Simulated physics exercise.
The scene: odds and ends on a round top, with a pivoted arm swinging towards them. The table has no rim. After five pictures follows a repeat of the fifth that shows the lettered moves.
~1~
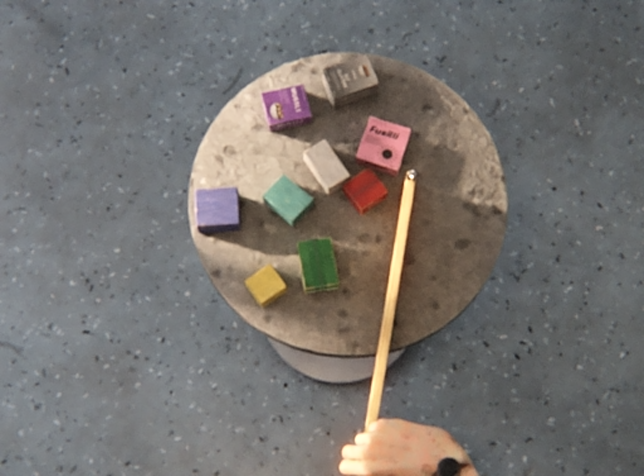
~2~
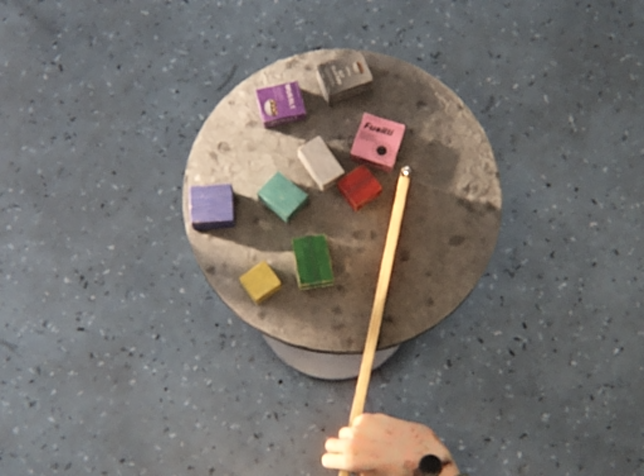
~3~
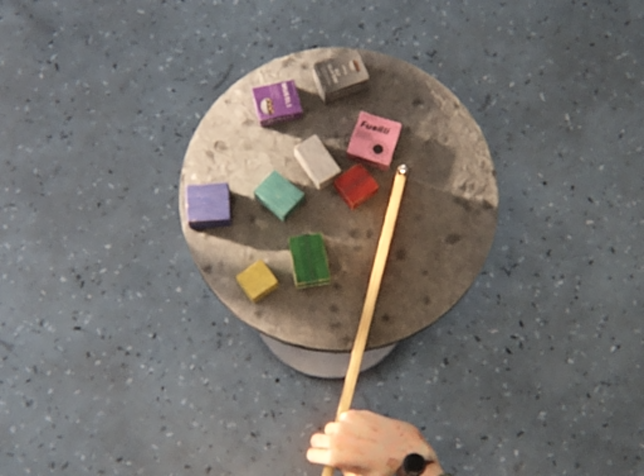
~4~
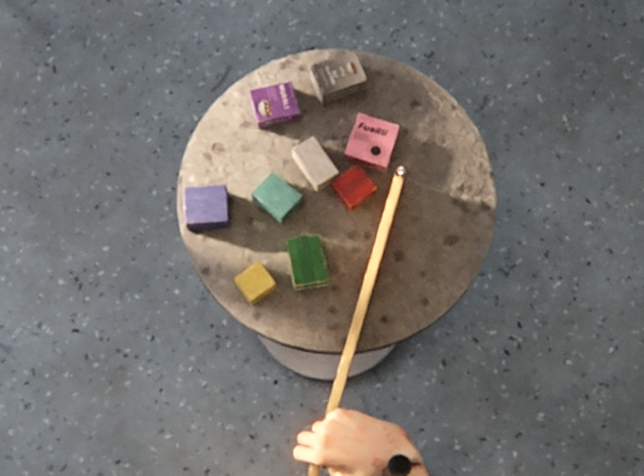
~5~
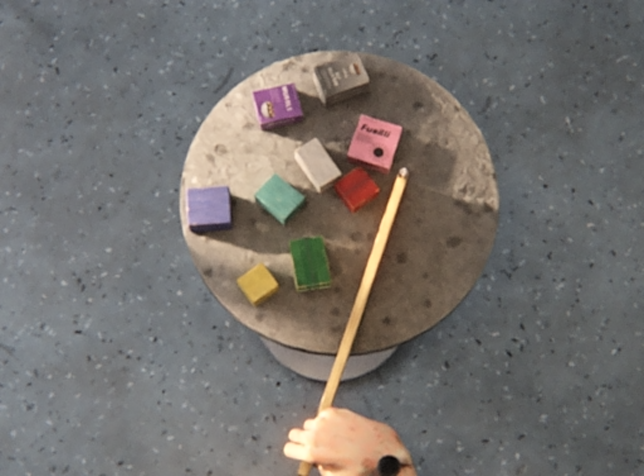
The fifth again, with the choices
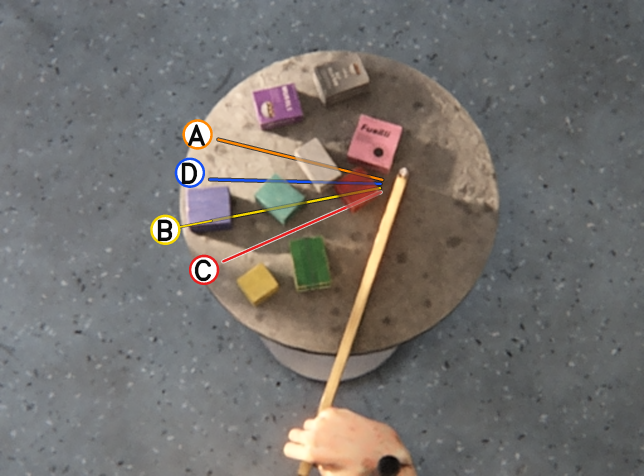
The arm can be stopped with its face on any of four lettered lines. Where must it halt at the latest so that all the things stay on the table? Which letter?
Nothing falls up to B.
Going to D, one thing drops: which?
The blue block.
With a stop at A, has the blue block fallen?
By then, yes.
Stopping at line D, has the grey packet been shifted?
By then, no.
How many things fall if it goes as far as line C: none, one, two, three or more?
By then, none.
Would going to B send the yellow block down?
By then, no.
On the marked copy, A at (300, 160); B at (296, 204); C at (303, 226); D at (295, 182).
With B. Early on, arm (334, 254); green box (296, 251); blue block (209, 209).
Further on, arm (308, 223); yellow block (235, 245); green box (261, 221).
At the end, arm (299, 197); blue block (192, 177); yellow block (223, 202); nothing has fallen.
As for the rest, A drops the purple packet and blue block; C is safe but short; D drops the blue block.
